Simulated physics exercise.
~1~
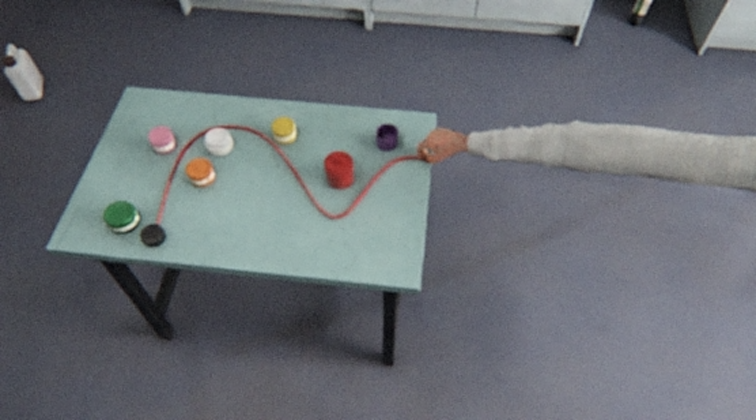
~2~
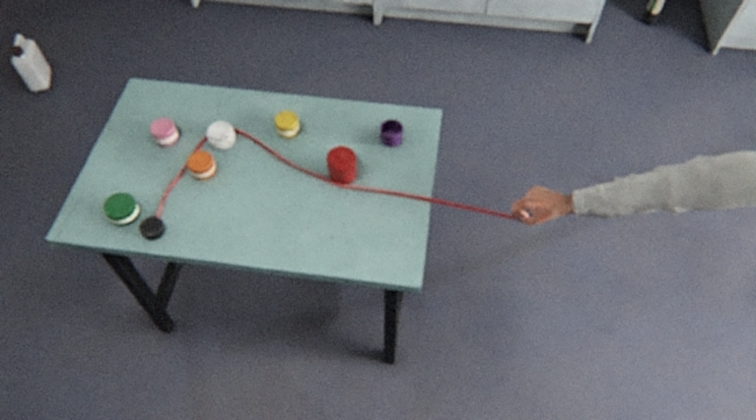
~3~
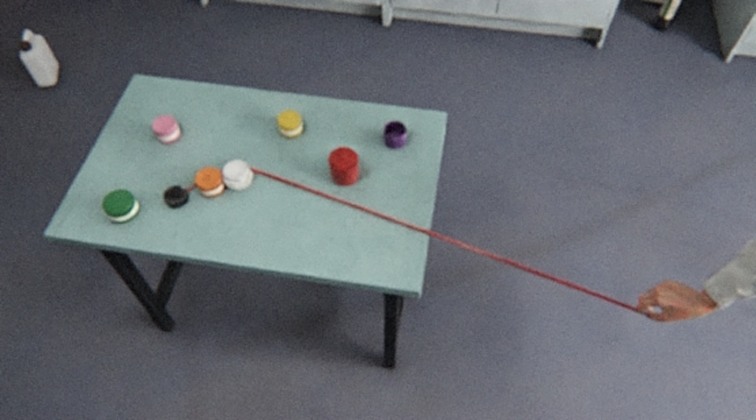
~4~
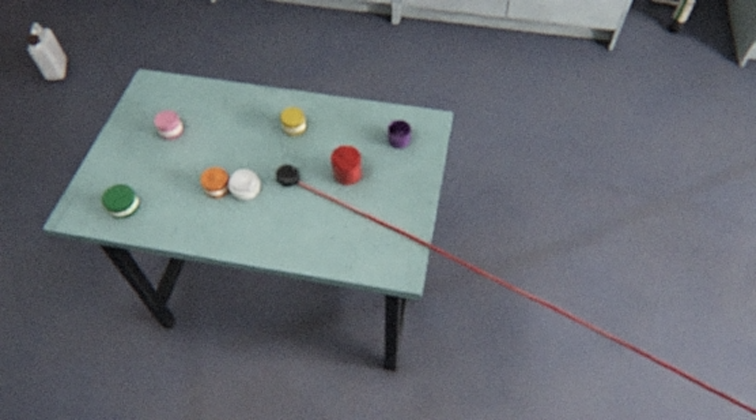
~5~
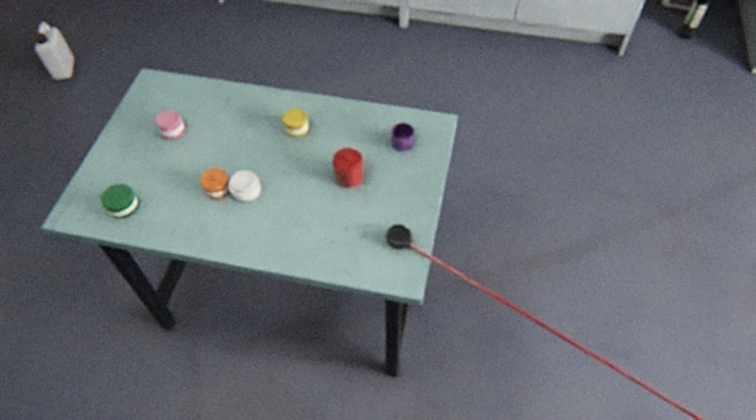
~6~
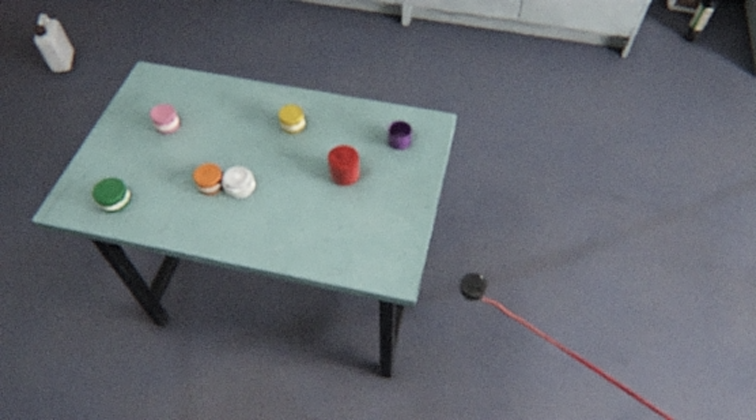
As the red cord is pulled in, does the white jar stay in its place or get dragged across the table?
The white jar gets dragged, ending nearer the front of the table beside the orange tin. The orange tin shifts less, and the yellow tin stays where it was.
